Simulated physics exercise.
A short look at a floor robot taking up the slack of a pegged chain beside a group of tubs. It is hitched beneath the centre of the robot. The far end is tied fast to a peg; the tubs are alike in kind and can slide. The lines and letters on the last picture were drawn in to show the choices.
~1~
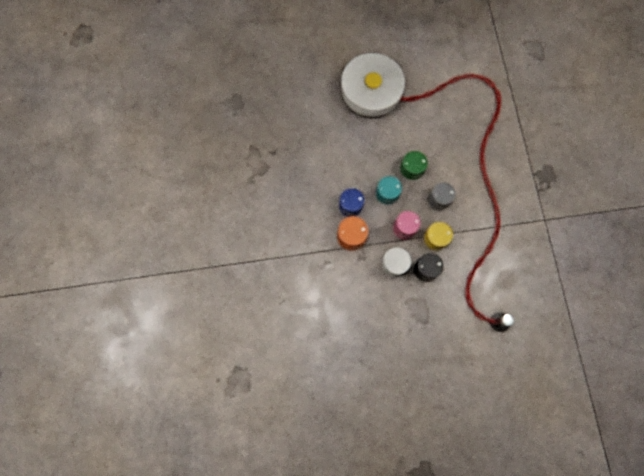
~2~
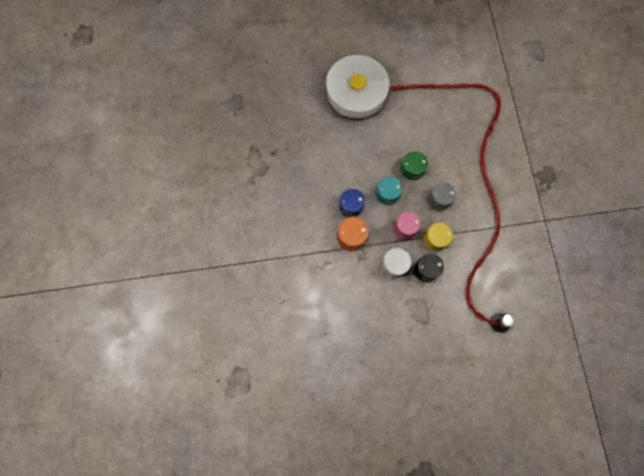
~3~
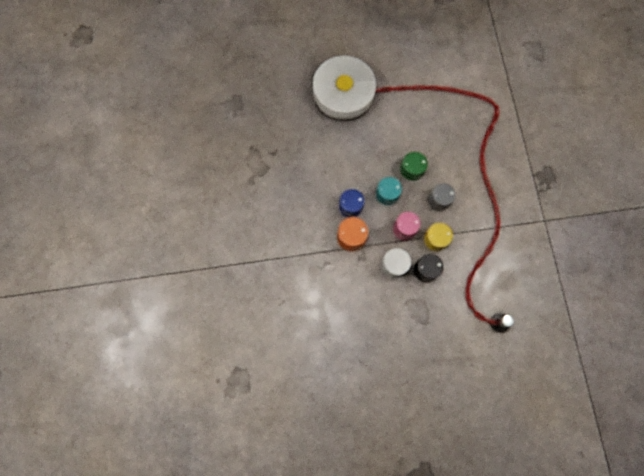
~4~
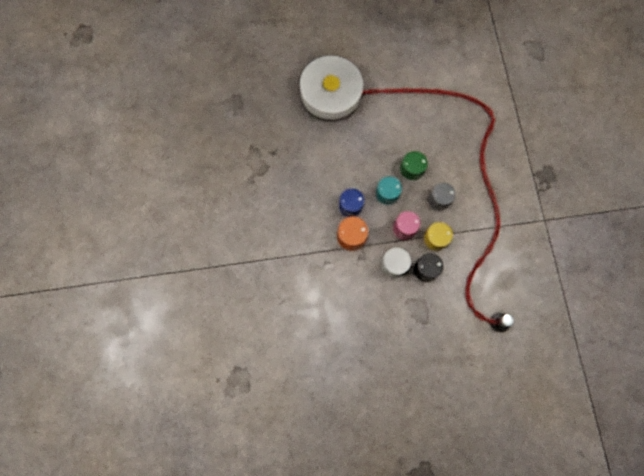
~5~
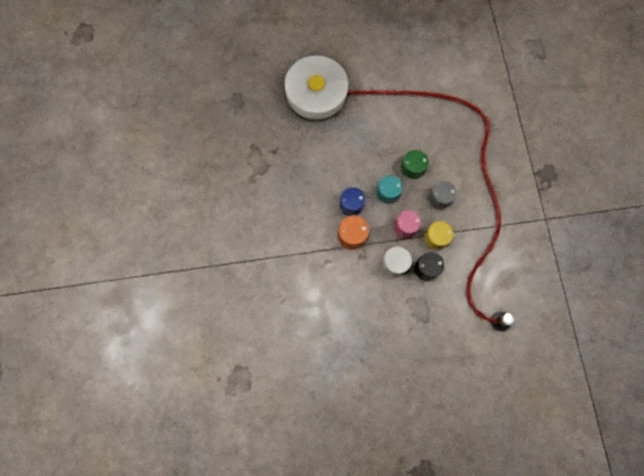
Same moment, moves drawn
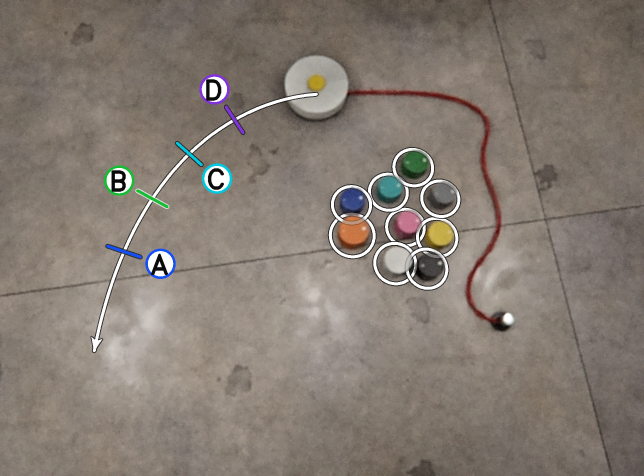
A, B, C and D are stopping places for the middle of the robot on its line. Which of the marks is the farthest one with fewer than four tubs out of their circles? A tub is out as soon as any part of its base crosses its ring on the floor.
As far as tick B.
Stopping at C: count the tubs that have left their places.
The count is none.
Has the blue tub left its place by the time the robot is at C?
No.
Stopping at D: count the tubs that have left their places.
The count is none.
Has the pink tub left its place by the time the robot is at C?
No.
On the marked copy, A at (124, 252); B at (152, 199); C at (189, 154); D at (235, 120); the route from (316, 94) via (168, 177) to (94, 351).
With B. Early on, robot (249, 106).
Further on, robot (189, 148).
At the end, robot (149, 195); turquoise tub (383, 194); grey tub (427, 204); green tub (407, 191); three over the rings.
As for the rest, A has six over the rings; C is within the limit but short; D is within the limit but short.
